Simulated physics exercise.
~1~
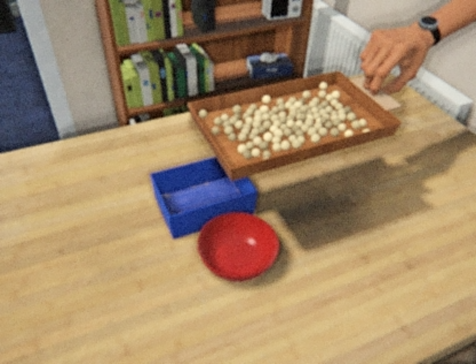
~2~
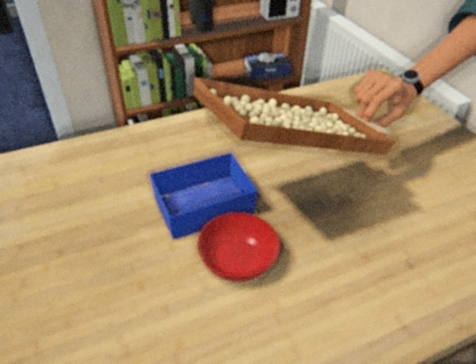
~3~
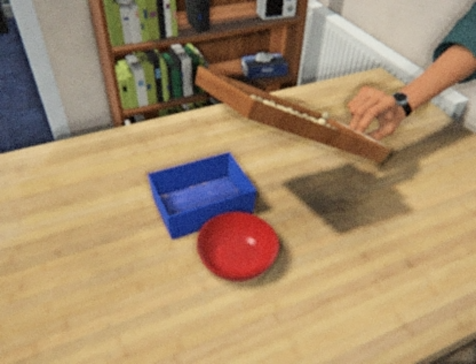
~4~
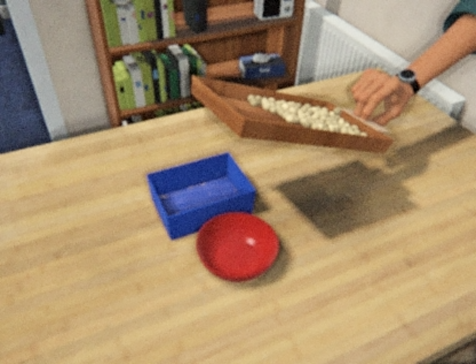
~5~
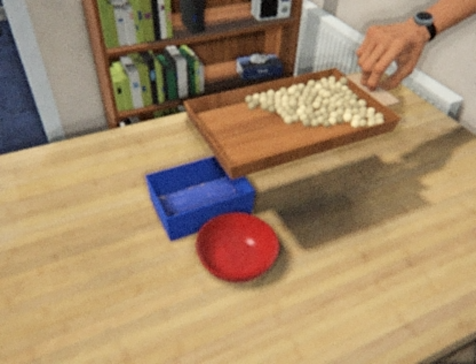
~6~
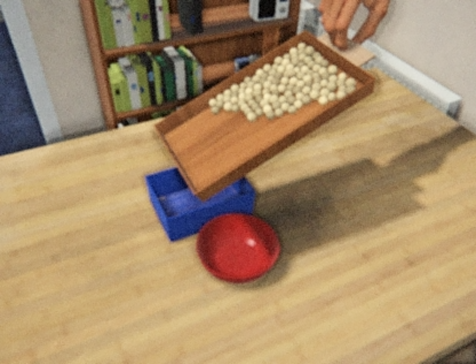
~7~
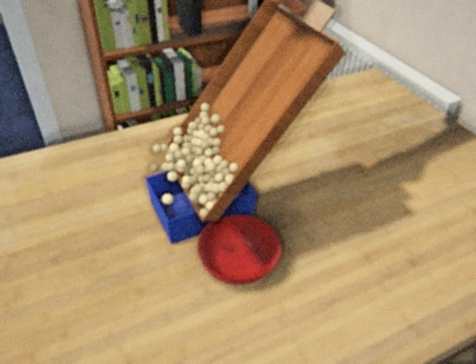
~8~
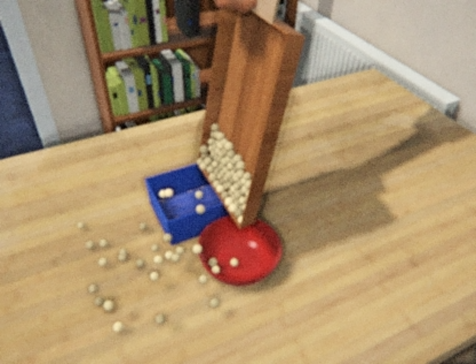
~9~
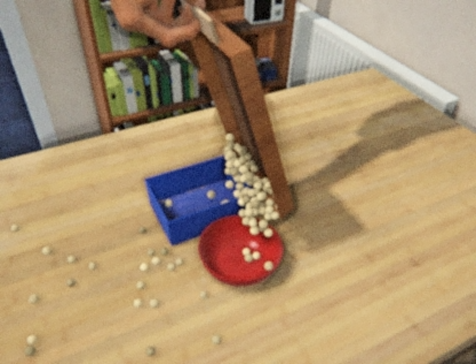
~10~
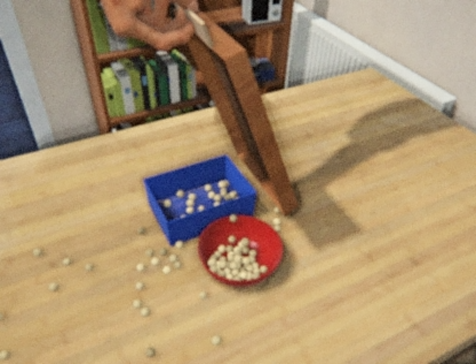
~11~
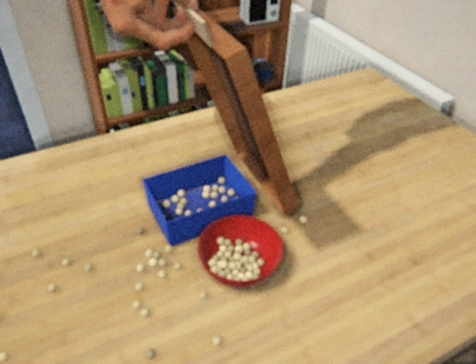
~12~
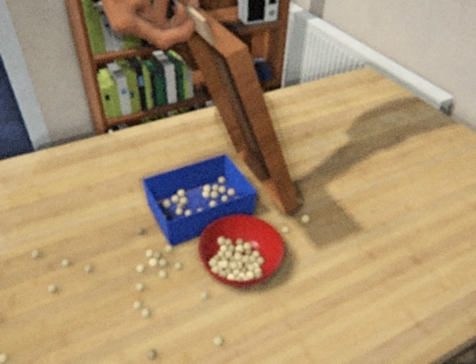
The footage shows a hand tilting a wooden tray of macadamia nuts away from a blue tin and red bowl, levelling it, then tipping it steeply left, spilling the nuts until the tray is empty and they lie in the bowl, in the tin and scattered across the table.
